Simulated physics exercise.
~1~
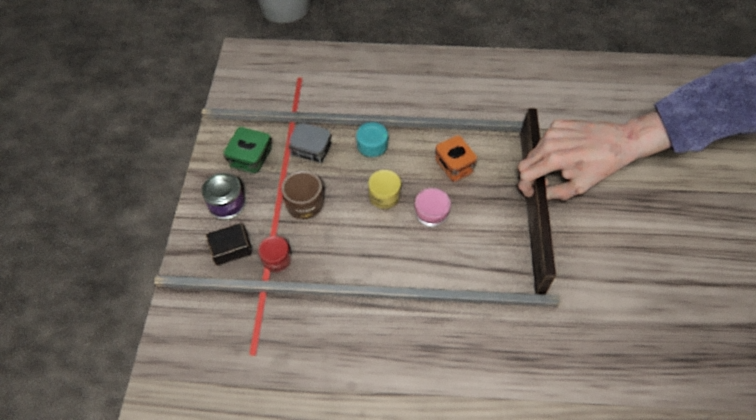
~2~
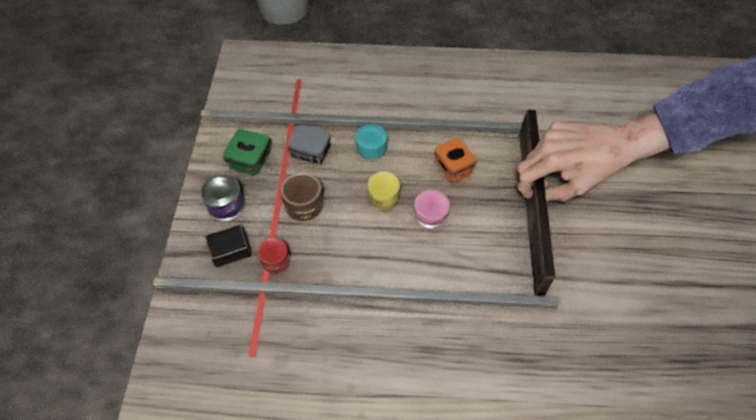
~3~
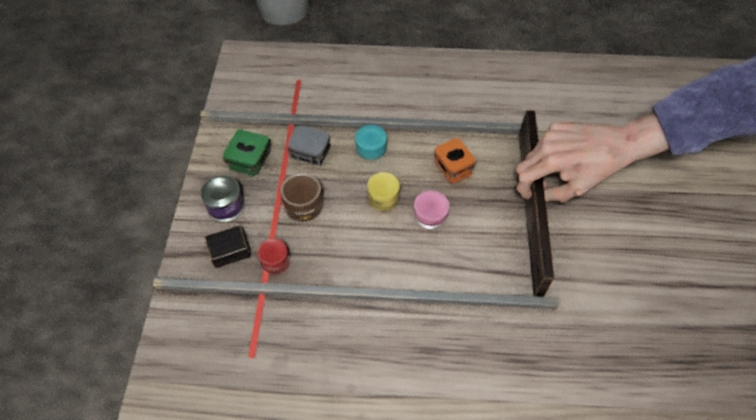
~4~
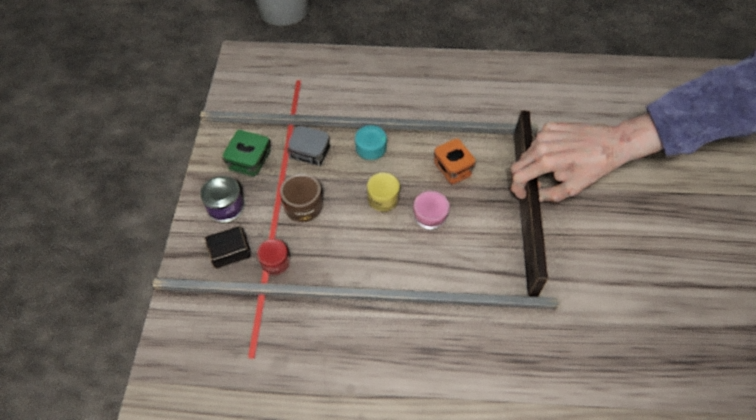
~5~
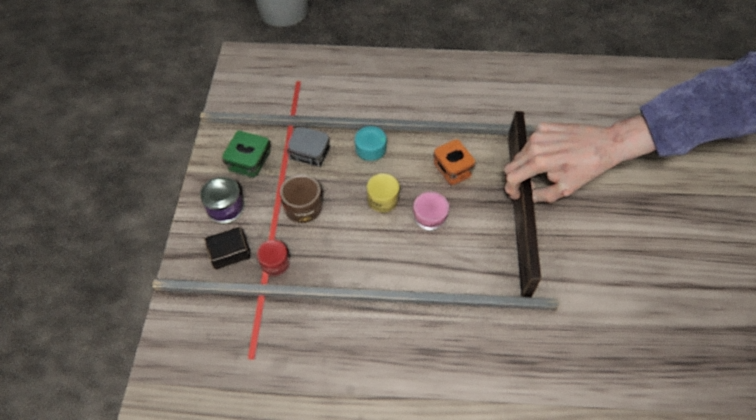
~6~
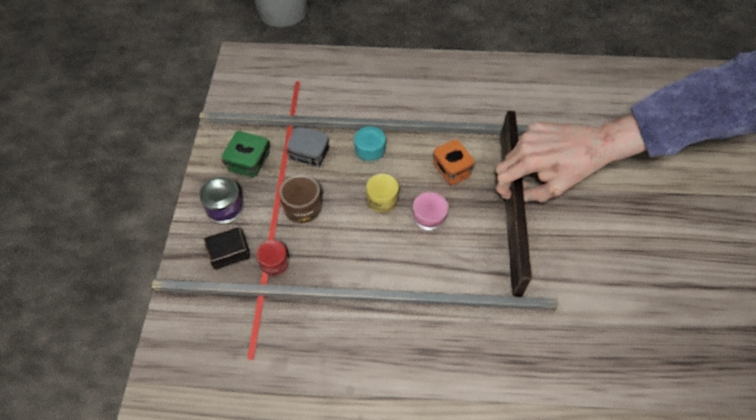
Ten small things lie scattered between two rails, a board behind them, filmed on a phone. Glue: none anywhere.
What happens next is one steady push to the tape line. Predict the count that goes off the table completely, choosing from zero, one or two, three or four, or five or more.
It ends with no piece gone from the top.
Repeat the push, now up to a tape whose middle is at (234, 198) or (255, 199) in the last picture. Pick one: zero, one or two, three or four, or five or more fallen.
Result, try 1: One to two; try 2: 1 or 2.
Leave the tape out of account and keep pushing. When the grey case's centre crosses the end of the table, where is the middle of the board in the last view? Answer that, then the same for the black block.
The middle sits near (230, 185) for the first and near (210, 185) for the other.
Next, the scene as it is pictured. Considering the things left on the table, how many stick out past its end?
Count: 1.
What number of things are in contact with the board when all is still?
It touches 5.
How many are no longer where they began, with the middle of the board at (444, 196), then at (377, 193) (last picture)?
By the first moment it's 2, by the second it's 5.
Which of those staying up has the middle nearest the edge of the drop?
Foremost one: Purple pot.
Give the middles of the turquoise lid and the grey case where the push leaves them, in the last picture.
In the last picture the turquoise lid sits around (272, 132) and the grey case around (237, 138).
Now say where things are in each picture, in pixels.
In the first picture, purple pot (224, 196); black block (229, 244); green case (249, 151); board (536, 196); tape (280, 196).
In the second picture, black block (228, 246); yellow tub (384, 191).
In the third picture, green case (248, 153); turquoise lid (371, 142).
In the fourth picture, purple pot (223, 199); pink pot (431, 210).
In the fifth picture, black block (227, 248); red tub (274, 258).
In the sixth picture, purple pot (222, 200); black block (227, 248); green case (247, 155); board (514, 199); tape (278, 200).
Soon after, none off yet; purple pot at rest near (222, 200); black block at rest near (227, 248); green case at rest near (247, 155).
After that, none off yet; purple pot moving near (216, 200); black block at rest near (227, 248); green case displaced about its own width near (217, 162).
In the end, the number that fall off is zero.
